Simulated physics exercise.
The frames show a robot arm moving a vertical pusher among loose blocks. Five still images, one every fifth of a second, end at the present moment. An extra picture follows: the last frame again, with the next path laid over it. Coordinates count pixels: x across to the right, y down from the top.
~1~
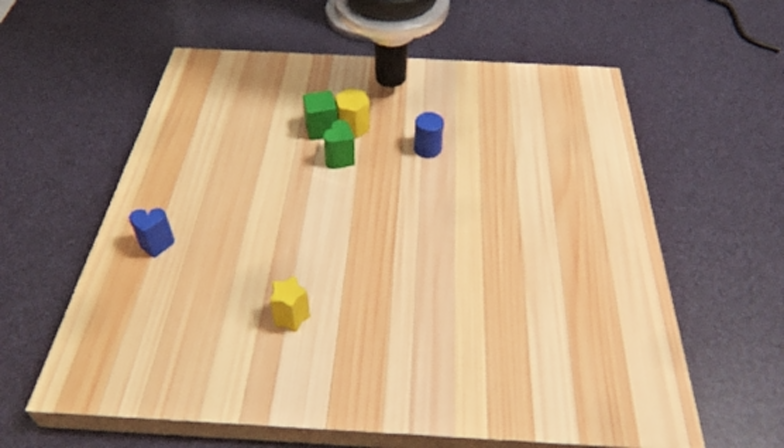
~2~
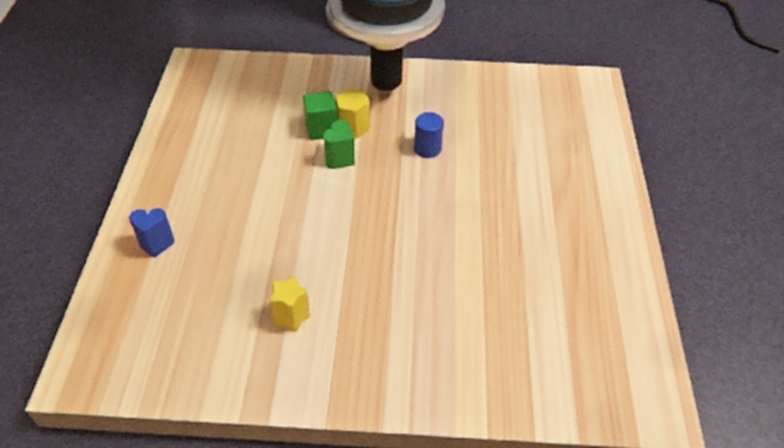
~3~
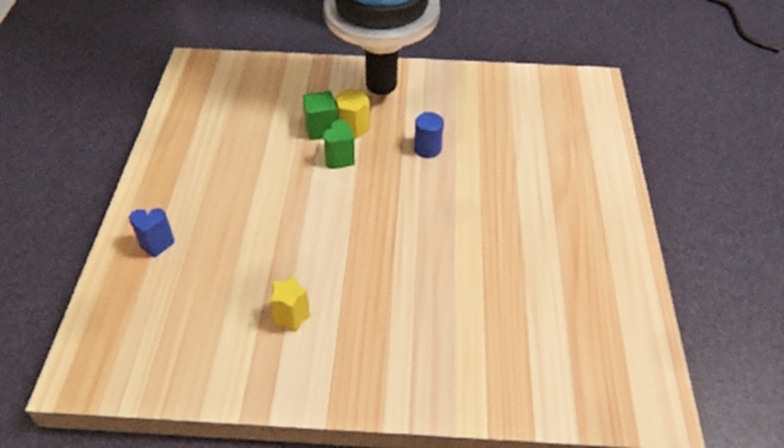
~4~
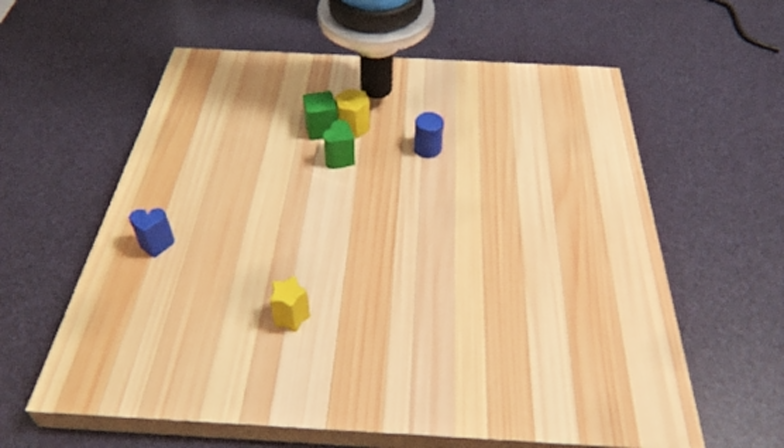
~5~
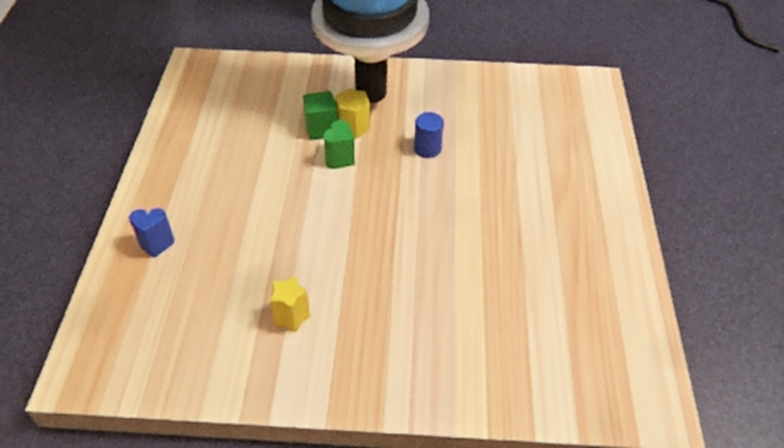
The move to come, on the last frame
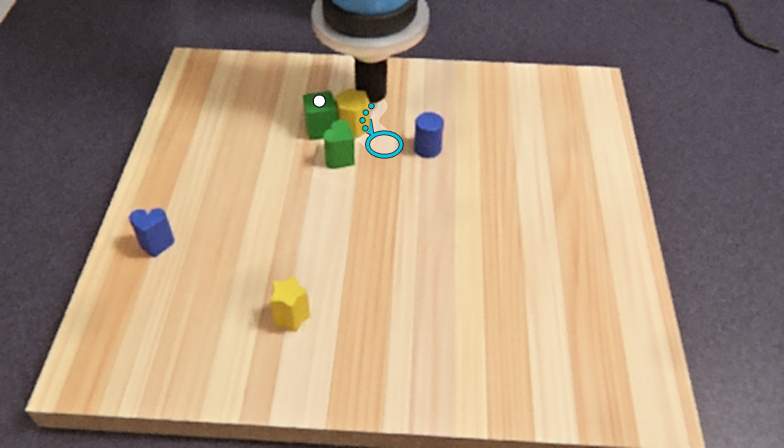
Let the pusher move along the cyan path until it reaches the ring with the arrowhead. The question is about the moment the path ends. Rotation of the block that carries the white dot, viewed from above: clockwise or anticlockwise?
It turns clockwise.
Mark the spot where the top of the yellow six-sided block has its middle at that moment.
In the picture, that point is around (341, 117).
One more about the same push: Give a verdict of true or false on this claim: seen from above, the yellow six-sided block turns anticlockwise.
It is false.
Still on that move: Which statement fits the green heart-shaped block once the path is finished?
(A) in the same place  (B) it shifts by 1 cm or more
I choose B.
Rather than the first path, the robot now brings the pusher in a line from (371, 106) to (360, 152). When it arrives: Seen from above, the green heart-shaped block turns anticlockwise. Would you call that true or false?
This is true.
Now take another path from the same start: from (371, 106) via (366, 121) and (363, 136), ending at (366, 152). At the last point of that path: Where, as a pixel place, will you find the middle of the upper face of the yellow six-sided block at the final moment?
Around (330, 124).
Drawn move, from (371, 106) by way of (363, 119) and (370, 133) to (384, 144); the dot is on the green four-sided block.
On the path given first. Halfway along, pusher at (364, 115); green four-sided block at (312, 104), turned 25° clockwise; green heart-shaped block at (335, 139), turned 20° anticlockwise; yellow six-sided block at (341, 115), turned 35° clockwise.
At the end, pusher at (384, 133); green four-sided block at (312, 104), turned 25° clockwise; green heart-shaped block at (333, 140), turned 25° anticlockwise; yellow six-sided block at (341, 117), turned 45° clockwise; blue circle still.
